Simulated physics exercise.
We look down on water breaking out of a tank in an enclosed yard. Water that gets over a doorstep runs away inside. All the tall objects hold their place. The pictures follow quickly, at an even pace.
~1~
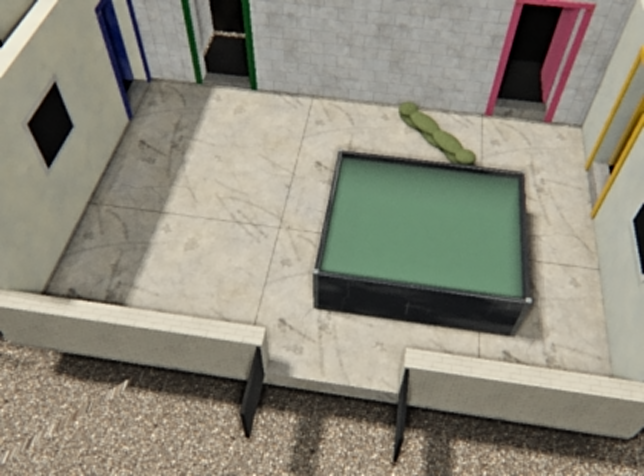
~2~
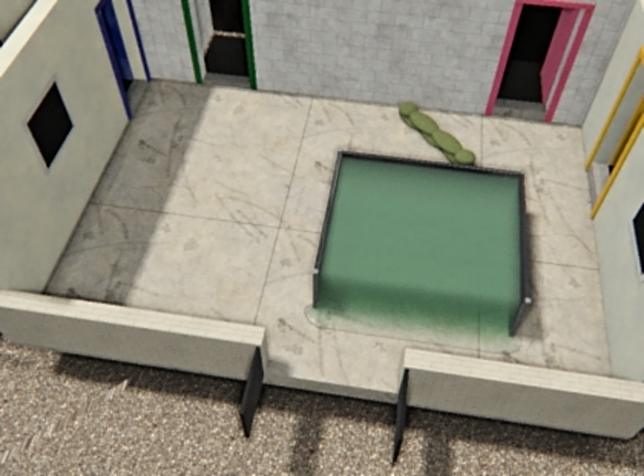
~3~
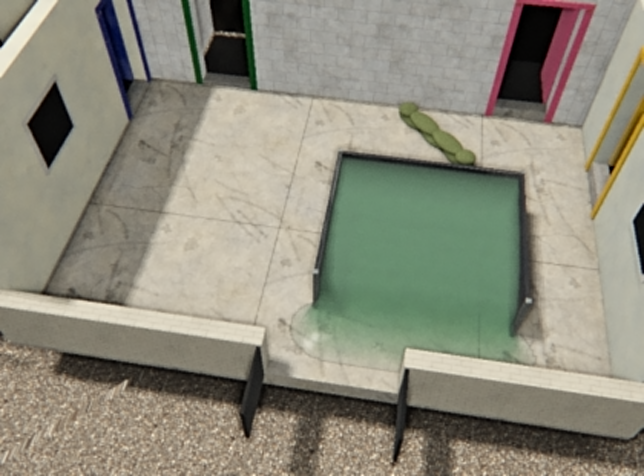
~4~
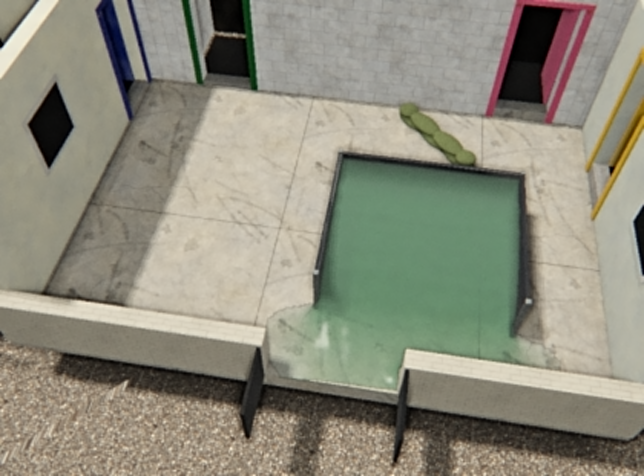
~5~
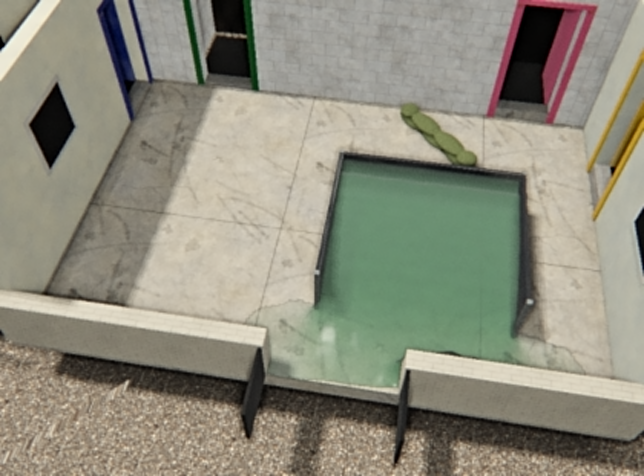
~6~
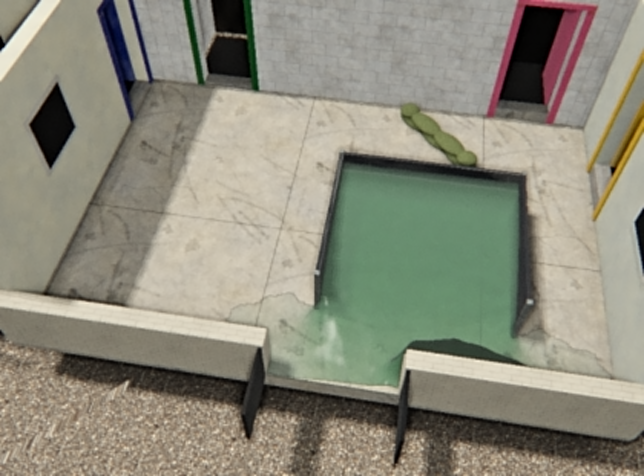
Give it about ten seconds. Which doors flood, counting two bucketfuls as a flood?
In the end: The yellow door admits no more than that; the pink door lets in a lot; the green door admits no more than that; the blue door admits no more than that.
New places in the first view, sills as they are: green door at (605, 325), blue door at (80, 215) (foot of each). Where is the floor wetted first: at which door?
It is the one in green.
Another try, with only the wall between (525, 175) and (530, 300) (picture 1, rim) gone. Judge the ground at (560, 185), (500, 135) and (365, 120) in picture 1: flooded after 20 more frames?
As listed: Wet, covered, flooded.
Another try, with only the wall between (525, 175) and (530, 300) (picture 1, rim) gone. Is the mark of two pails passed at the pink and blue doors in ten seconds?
Then: Pink door is over; blue door is over.
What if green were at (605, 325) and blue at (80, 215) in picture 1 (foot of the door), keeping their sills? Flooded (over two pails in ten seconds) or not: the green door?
In short: Green door takes more.
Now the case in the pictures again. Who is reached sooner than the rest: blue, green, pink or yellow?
First comes the door marked yellow.
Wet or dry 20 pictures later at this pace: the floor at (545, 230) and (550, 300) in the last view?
In turn: Flooded, covered.
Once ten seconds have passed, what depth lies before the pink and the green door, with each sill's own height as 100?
About 50 and 50 per cent.
A moment on, water covers 15 % of the floor; the yellow door not reached, the pink door not reached, the green door not reached, the blue door not reached.
Next, water covers 25 % of the floor; the yellow door wet at the sill, nothing in, the pink door not reached, the green door not reached, the blue door not reached.
Then, water covers 45 % of the floor; the yellow door wet at the sill, nothing in, the pink door under two buckets in, the green door not reached, the blue door not reached.
Later, water covers 60 % of the floor; the yellow door wet at the sill, nothing in, the pink door over two buckets in, the green door wet at the sill, nothing in, the blue door wet at the sill, nothing in.
In the end, water covers 90 % of the floor; the yellow door wet at the sill, nothing in, the pink door over two buckets in, the green door wet at the sill, nothing in, the blue door wet at the sill, nothing in.
